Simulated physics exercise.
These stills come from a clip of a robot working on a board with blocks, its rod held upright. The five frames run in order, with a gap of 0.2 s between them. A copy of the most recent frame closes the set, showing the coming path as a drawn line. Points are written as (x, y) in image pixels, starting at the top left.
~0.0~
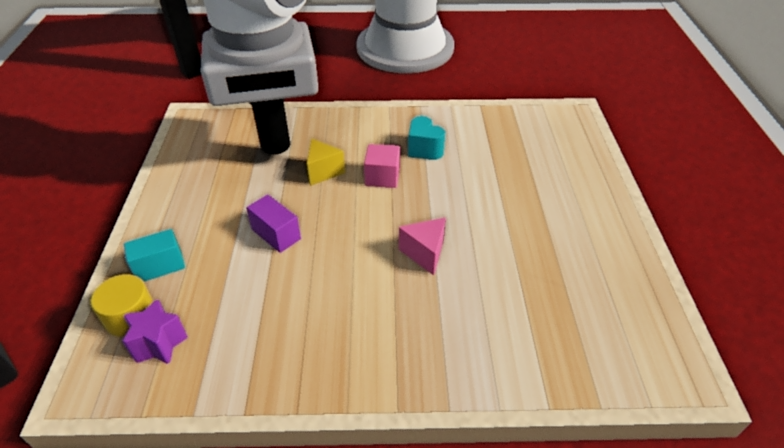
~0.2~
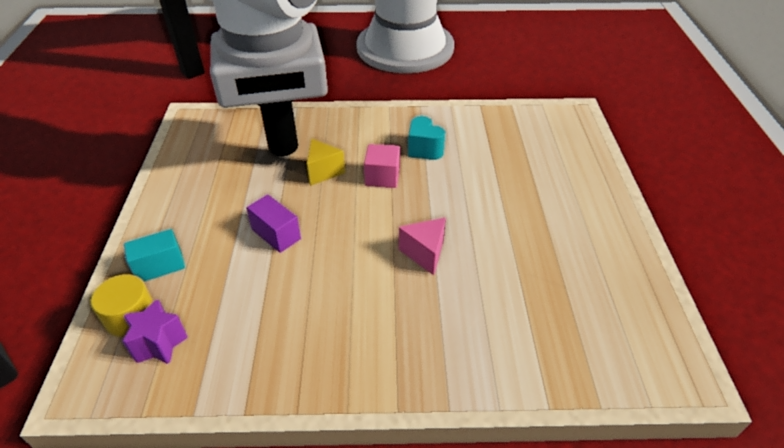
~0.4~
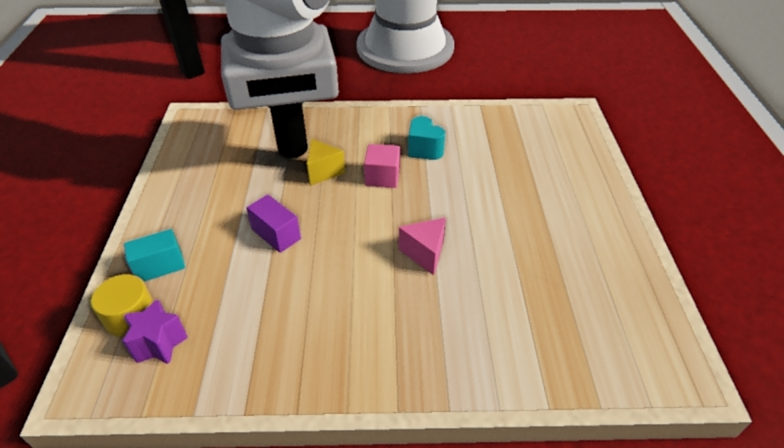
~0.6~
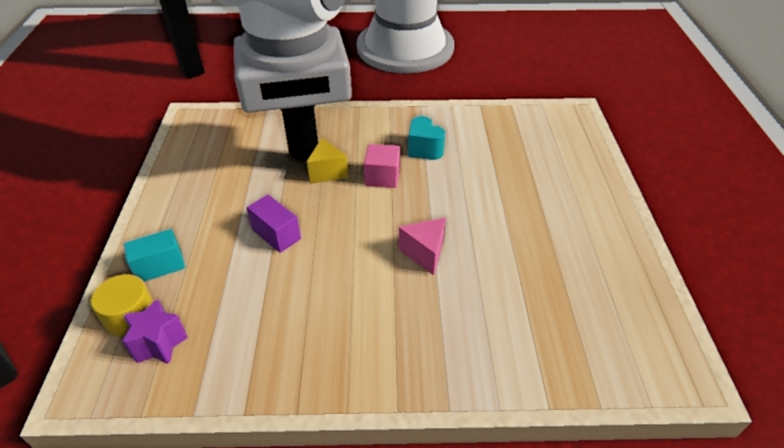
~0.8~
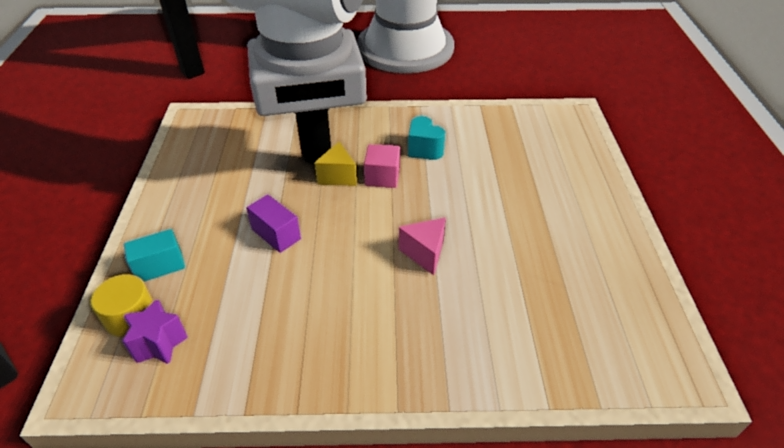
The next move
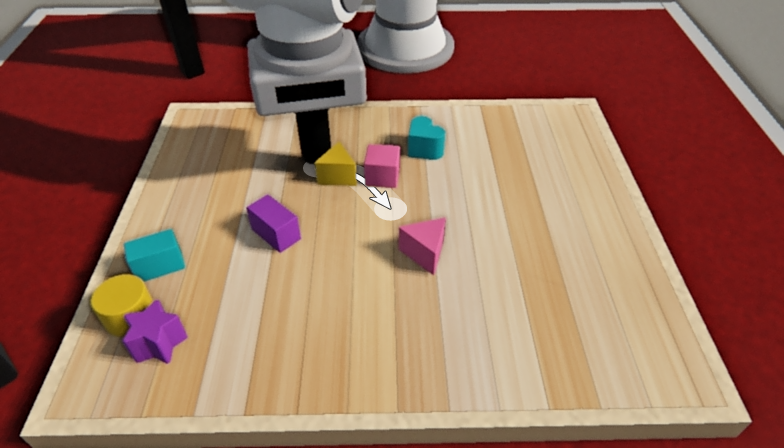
A robot arm moves right and nudges the yellow triangular block toward the pink cube.
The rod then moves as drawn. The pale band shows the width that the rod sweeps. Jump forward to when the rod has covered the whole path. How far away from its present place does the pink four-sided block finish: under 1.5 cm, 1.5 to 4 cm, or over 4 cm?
The distance will be 1.5 to 4 cm.
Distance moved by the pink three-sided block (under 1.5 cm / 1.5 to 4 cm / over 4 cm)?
Short of 1.5 cm.
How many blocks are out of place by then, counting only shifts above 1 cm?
The count is two.
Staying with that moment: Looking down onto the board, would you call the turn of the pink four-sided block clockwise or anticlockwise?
If we look at it from overhead, the pink four-sided block pivots counter-clockwise.
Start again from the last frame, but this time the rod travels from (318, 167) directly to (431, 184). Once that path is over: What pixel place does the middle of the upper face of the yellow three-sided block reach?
Its top middle is near (373, 174).
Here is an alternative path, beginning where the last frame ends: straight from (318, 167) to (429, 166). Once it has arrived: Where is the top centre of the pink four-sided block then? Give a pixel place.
At pixel (418, 164).
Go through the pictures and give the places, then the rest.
In the first picture, lower end of the rod (276, 147), tops of blocks, yellow three-sided block (321, 150), pink four-sided block (382, 154), pink three-sided block (427, 232).
In the second picture, rod (284, 148), blocks as before.
In the third picture, rod (293, 150), blocks as before.
In the fourth picture, rod (304, 153), yellow three-sided block (325, 151).
In the fifth picture, rod (317, 156), yellow three-sided block (337, 155), pink four-sided block (382, 154), pink three-sided block (427, 232).
The drawn path runs from (318, 167) over (349, 174) and (372, 189) to (391, 209).
On the path given first. One third of the way, rod (349, 163); yellow three-sided block (360, 168), turned 15° clockwise; pink four-sided block (386, 156), turned 20° anticlockwise.
Two thirds of the way, rod (372, 178); yellow three-sided block (374, 186), turned 45° clockwise; pink four-sided block (402, 157), turned 30° anticlockwise.
At the end, rod (391, 198); yellow three-sided block (383, 206), turned 75° clockwise; pink four-sided block (403, 158), turned 35° anticlockwise; pink three-sided block not moved.
